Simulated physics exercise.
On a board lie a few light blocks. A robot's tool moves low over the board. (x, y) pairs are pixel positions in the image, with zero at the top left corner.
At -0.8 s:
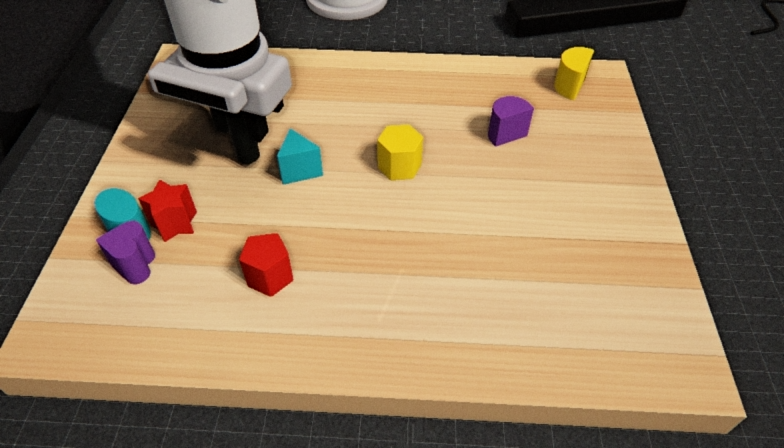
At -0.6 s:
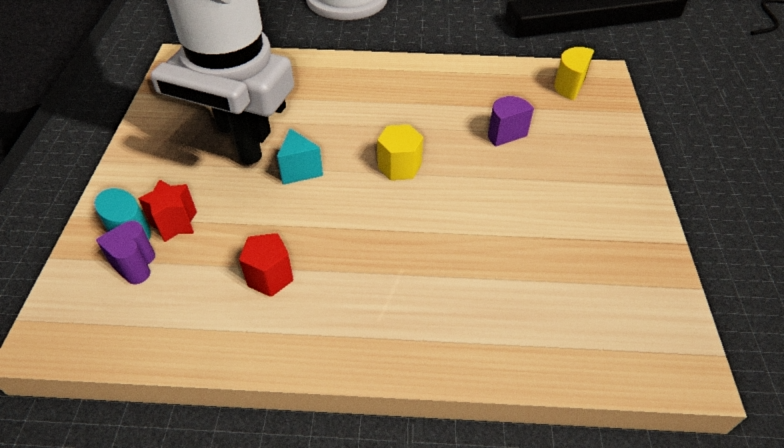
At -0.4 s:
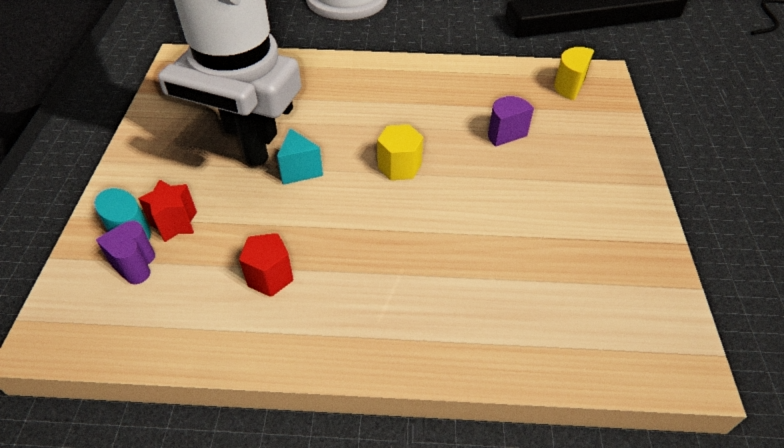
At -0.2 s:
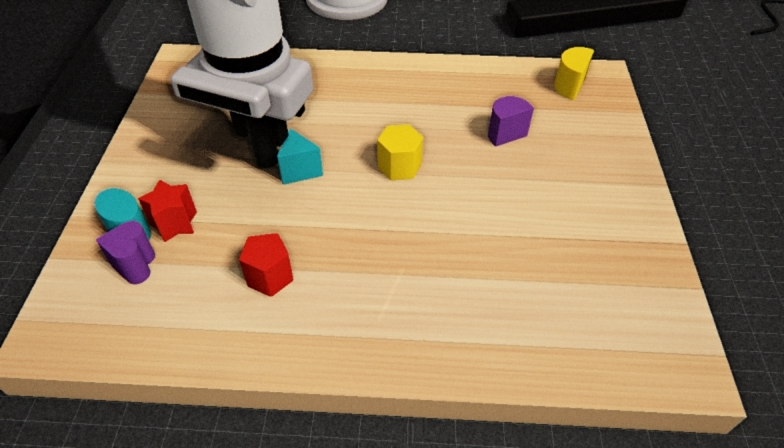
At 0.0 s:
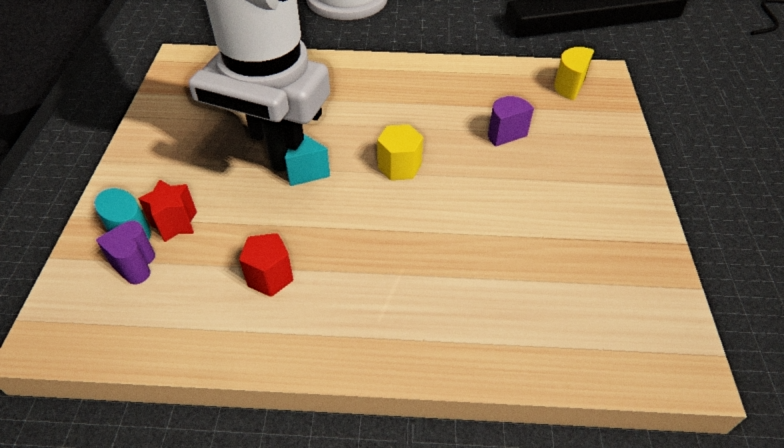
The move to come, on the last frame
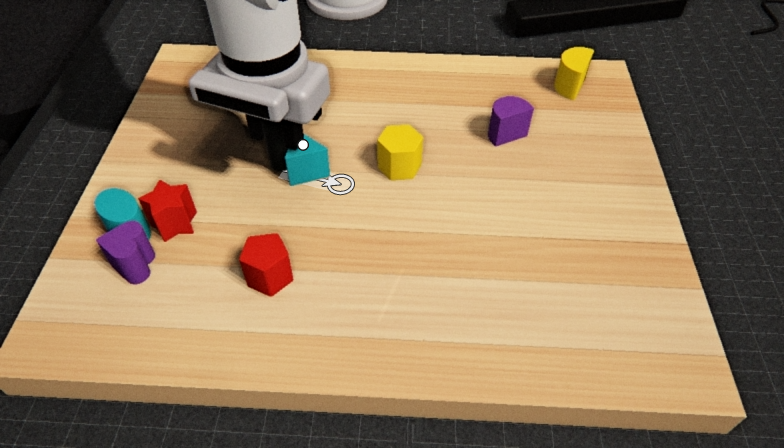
At first, a robot's dark tool hovers low over a wooden board, just left of a turquoise triangular block, with a yellow hexagon and other colourful blocks scattered around. The tool barely moves, then slides right toward the triangular piece. Finally, it nudges that piece slightly right, while the other blocks stay still.
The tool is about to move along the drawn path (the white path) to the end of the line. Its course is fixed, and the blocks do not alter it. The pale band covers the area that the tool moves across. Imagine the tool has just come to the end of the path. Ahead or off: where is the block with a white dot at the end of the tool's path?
Still in front.
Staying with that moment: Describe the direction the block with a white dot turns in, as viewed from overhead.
Looking down: Anticlockwise.
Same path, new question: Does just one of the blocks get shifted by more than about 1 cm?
Yes, that is what happens.
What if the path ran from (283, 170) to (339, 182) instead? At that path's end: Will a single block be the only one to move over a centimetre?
Yes.
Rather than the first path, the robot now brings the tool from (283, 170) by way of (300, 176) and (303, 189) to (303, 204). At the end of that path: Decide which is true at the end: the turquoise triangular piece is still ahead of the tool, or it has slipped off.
By then it is beside or behind the tool.
The drawn path runs from (283, 170) directly to (341, 184); the dot is on the turquoise triangular piece.
On the path given first. Halfway along, tool (311, 171); turquoise triangular piece (334, 150).
At the end, tool (340, 178); turquoise triangular piece (365, 156), turned 20° anticlockwise; yellow hexagon not moved.
